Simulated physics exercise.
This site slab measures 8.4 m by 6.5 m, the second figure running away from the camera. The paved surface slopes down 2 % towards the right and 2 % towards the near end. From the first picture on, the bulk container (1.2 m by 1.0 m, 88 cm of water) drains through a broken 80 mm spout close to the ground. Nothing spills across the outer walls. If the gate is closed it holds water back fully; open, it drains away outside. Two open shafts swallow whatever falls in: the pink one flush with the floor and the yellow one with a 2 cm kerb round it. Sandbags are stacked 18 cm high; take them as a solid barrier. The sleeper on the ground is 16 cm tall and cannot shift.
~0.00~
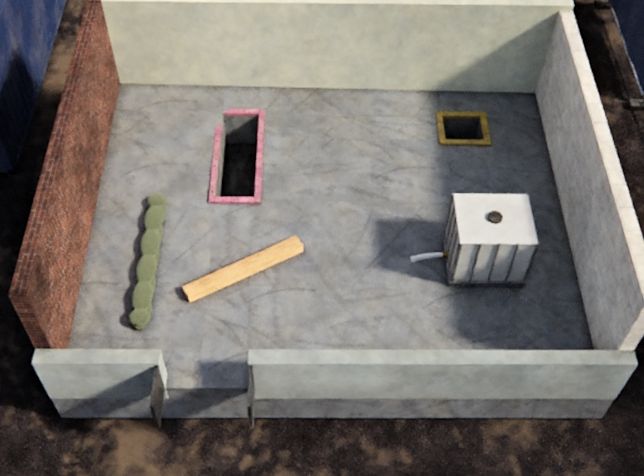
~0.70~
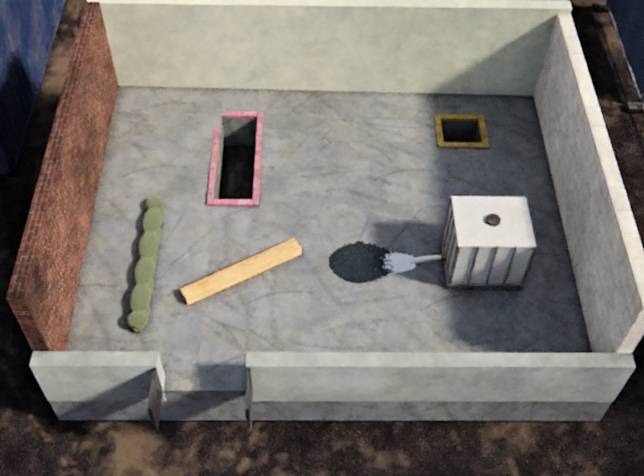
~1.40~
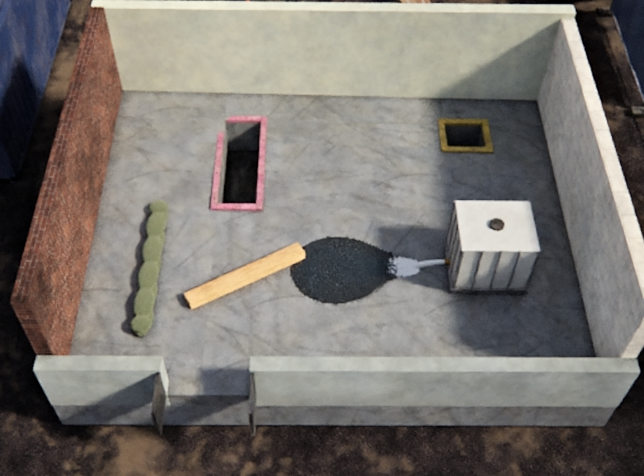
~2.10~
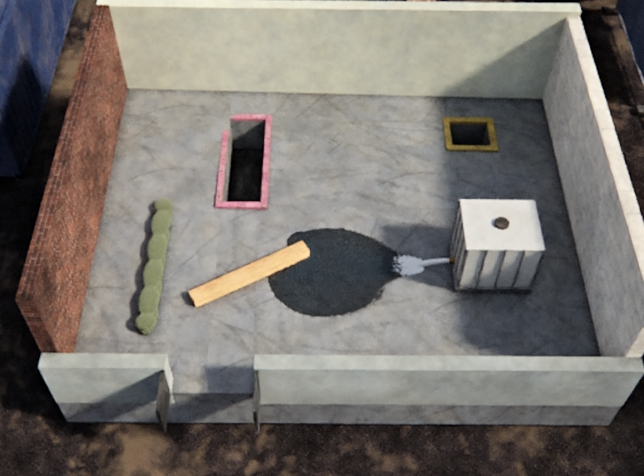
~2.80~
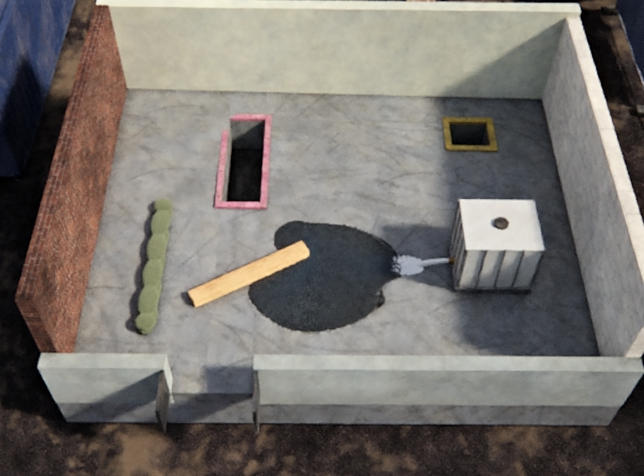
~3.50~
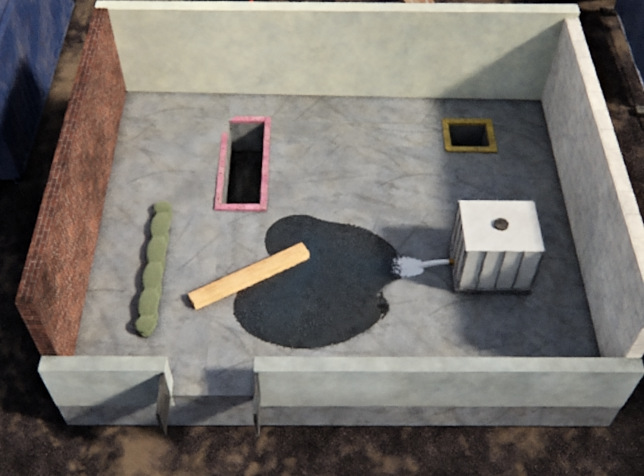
On a walled grey site slab with a pink-edged opening, a yellow-kerbed opening, a timber and stacked sandbags, dark water jets leftward from a white bulk container, spreading into a widening sheet around the timber's right end and towards the viewer.
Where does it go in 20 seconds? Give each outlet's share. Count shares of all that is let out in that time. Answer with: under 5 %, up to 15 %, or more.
Shares: The gate takes between 5 and 15 %; the pink pit takes less than 5 %; the yellow pit takes not even 5 %.
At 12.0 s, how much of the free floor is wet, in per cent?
Near 25 per cent is wet.
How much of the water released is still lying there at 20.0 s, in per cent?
About 86 per cent.
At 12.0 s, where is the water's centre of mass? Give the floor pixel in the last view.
Near (360, 312).
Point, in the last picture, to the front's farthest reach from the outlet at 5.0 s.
Around (224, 350).
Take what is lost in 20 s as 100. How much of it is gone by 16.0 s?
Some 75 per cent by then.
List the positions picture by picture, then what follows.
In the first frame, the jet has just started at (432, 255); the ground is still dry.
The second frame shows the jet leaves at (430, 258); the sheet reaches (332, 264), 2.0 m away, and wets 0.7 m2.
The third frame shows the jet leaves at (434, 263); the sheet reaches (293, 274), 2.7 m away, and wets 1.8 m2.
The fourth frame shows the jet leaves at (438, 261); the sheet reaches (273, 286), 3.2 m away, and wets 2.6 m2.
The fifth frame shows the jet leaves at (438, 261); the sheet reaches (250, 292), 3.5 m away, and wets 3.5 m2.
The sixth frame shows from the spout at (438, 262) the water has spread over 4.4 m2; its tip is at (238, 315), and it is 1.0 cm deep on average.
After 5.0 s water covers 15 % of the floor and is deepest (4 cm) near (315, 260); gone so far, the gate 0 %, the pink pit 0 %, the yellow pit 0 %.
After 8.0 s water covers 15 % of the floor and is deepest (4 cm) near (315, 260); gone so far, the gate 2 %, the pink pit 0 %, the yellow pit 0 %.
After 12.0 s water covers 25 % of the floor and is deepest (4 cm) near (315, 260); gone so far, the gate 6 %, the pink pit 0 %, the yellow pit 0 %.
After 16.0 s water covers 30 % of the floor and is deepest (7 cm) near (601, 386); gone so far, the gate 10 %, the pink pit 0 %, the yellow pit 0 %.
After 20.0 s water covers 30 % of the floor and is deepest (7 cm) near (601, 386); gone so far, the gate 13 %, the pink pit 0 %, the yellow pit 0 %.
